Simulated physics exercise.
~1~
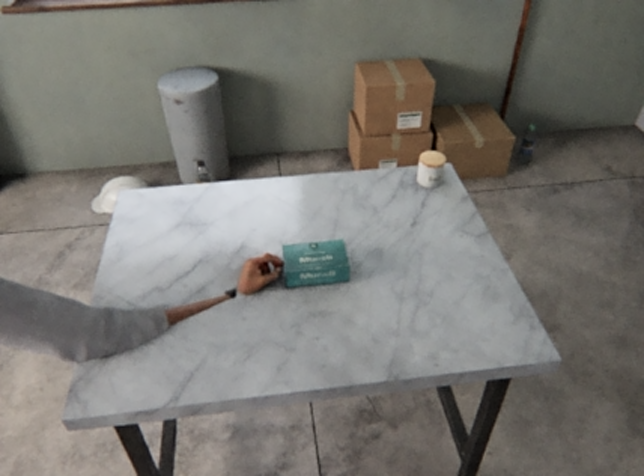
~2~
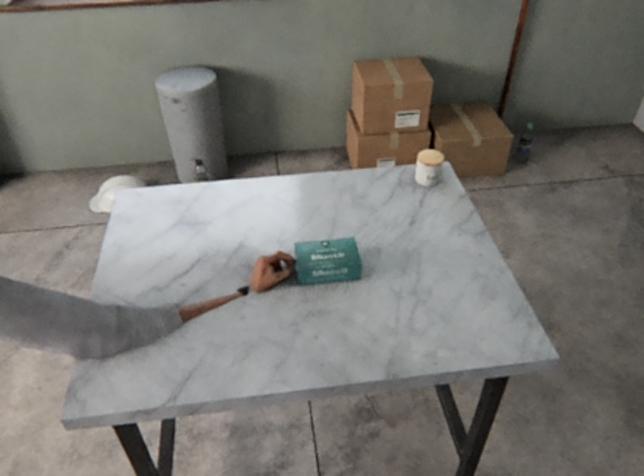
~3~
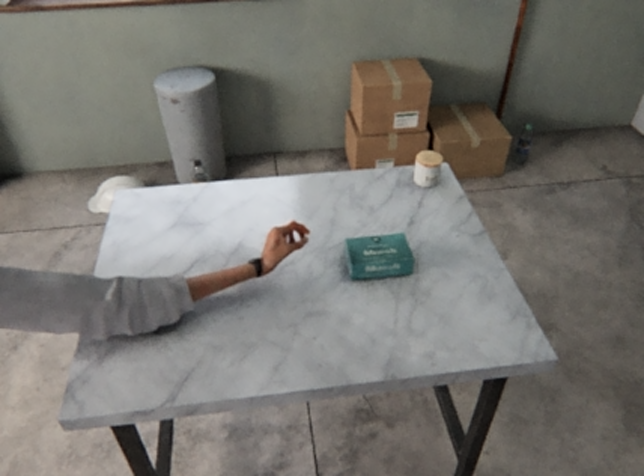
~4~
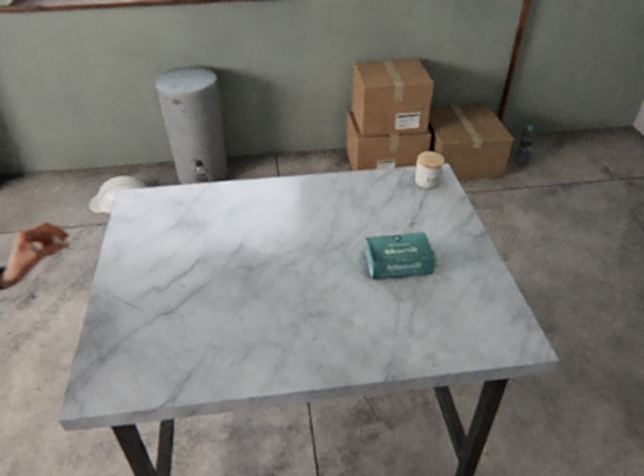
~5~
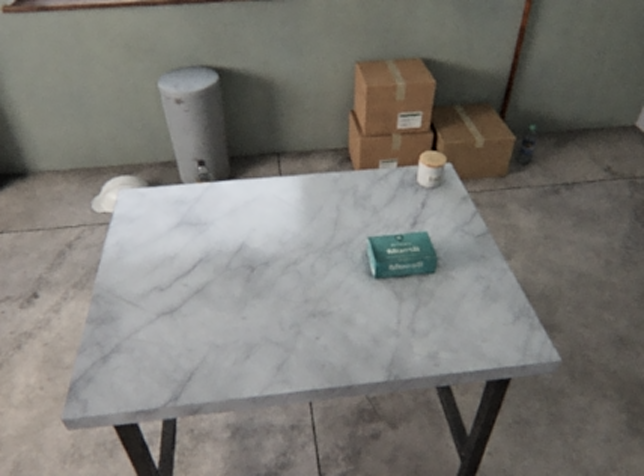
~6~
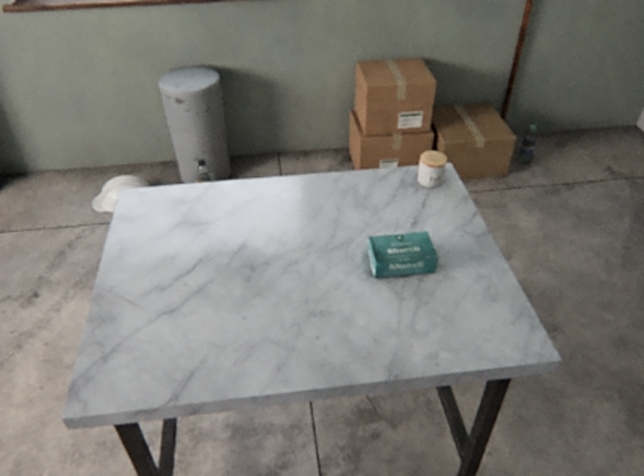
On a marble-patterned table in a grey-walled room, a hand pushes a turquoise packet to the right, lets go and withdraws to the left as the packet slides a little farther, then the packet rests on the table near a white jar that stays put.
